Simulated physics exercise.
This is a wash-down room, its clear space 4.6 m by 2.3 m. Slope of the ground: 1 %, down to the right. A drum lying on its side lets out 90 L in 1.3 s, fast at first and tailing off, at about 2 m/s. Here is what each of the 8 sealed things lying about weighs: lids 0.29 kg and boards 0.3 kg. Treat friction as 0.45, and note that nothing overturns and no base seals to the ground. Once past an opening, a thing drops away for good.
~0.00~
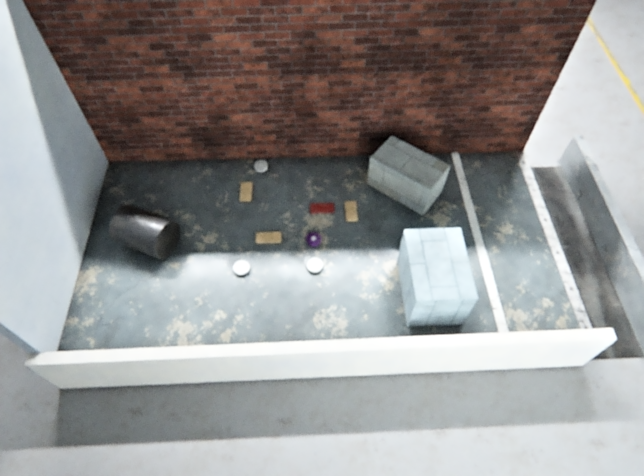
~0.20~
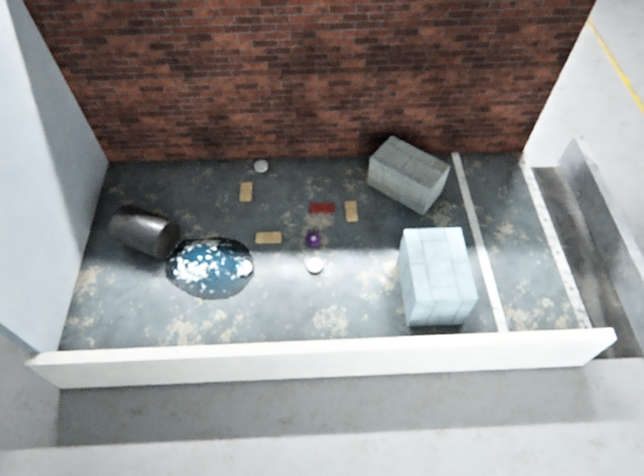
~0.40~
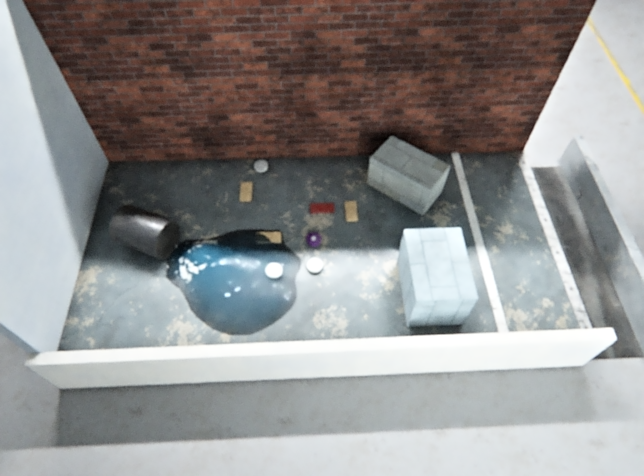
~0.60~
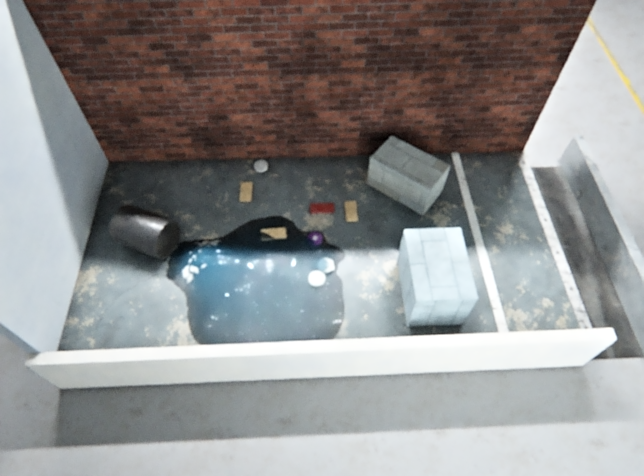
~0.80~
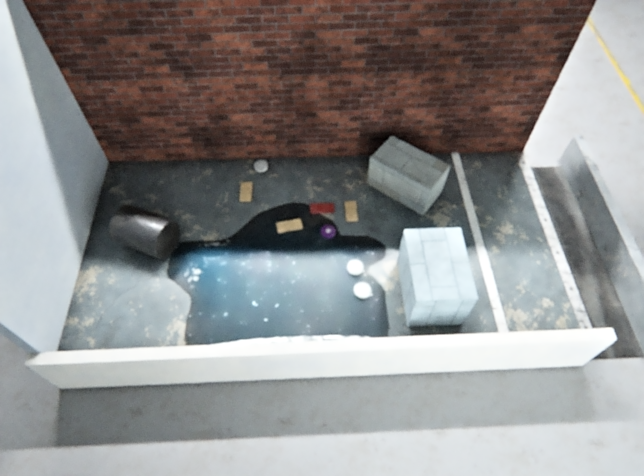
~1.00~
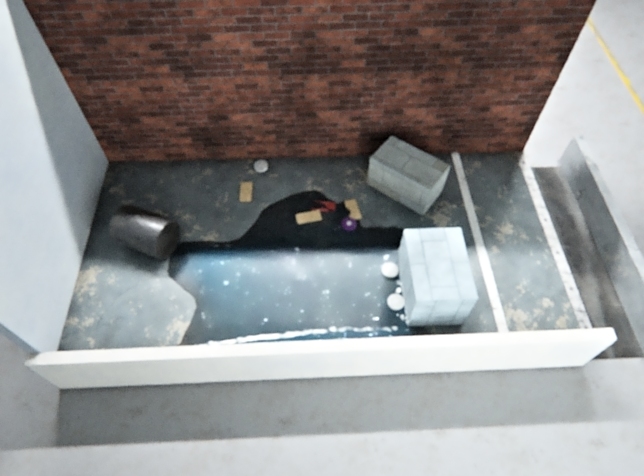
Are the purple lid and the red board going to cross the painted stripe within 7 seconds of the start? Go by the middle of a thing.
Purple lid: Beyond. Red board: Not beyond.
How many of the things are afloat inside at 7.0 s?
Tally: 2 of them.
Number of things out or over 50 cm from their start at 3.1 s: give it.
I count 5.
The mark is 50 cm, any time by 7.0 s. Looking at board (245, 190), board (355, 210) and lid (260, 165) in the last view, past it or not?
Taking them in order, the first is below the mark, the second above the mark and the third below the mark.
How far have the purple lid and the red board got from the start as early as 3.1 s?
Close to 200 cm for the first and 100 cm for the second.
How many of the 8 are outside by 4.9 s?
0.
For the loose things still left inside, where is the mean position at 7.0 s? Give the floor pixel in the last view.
Centre of the remaining things: Roughly (337, 190).
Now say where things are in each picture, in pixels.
The first frame shows the purple lid at (314, 239) rests on the ground; the red board at (322, 208) rests on the ground; 0.0 m2 under water; 0 of 8 have shifted.
The second frame shows the purple lid at (314, 239), on the bottom; the red board at (322, 208), on the bottom; water covers 0.4 m2; 0 of 8 have shifted.
The third frame shows the purple lid at (314, 239) rests on the ground; the red board at (322, 208), on the bottom; 1.0 m2 under water; 1 of 8 have shifted.
The fourth frame shows the purple lid at (315, 238), on the bottom; the red board at (322, 208), on the bottom; 1.8 m2 under water; 3 of 8 have shifted.
The fifth frame shows the purple lid at (328, 231) rests on the ground, 17 cm from its start; the red board at (322, 208) rests on the ground; 2.4 m2 under water; 4 of 8 have shifted.
The sixth frame shows the purple lid at (349, 223) rests on the ground, 40 cm from its start; the red board at (323, 206), on the bottom; water covers 2.9 m2; 4 of 8 have shifted.
After 1.4 s the purple lid is near (391, 216), 0.8 m from its start, afloat; the red board is near (337, 192), 0.3 m from its start, afloat; 0 of 8 are over the mark; 5 afloat.
After 3.1 s the purple lid is near (535, 228), 2.2 m from its start, aground; the red board is near (379, 157), 1.0 m from its start, aground; 1 of 8 are over the mark; 3 afloat.
After 4.9 s the purple lid is near (538, 228), 2.3 m from its start, aground; the red board is near (383, 157), 1.0 m from its start, aground; 1 of 8 are over the mark; 2 afloat.
After 7.0 s the purple lid is near (538, 228), 2.3 m from its start, aground; the red board is near (385, 157), 1.0 m from its start, aground; 1 of 8 are over the mark; 2 afloat.
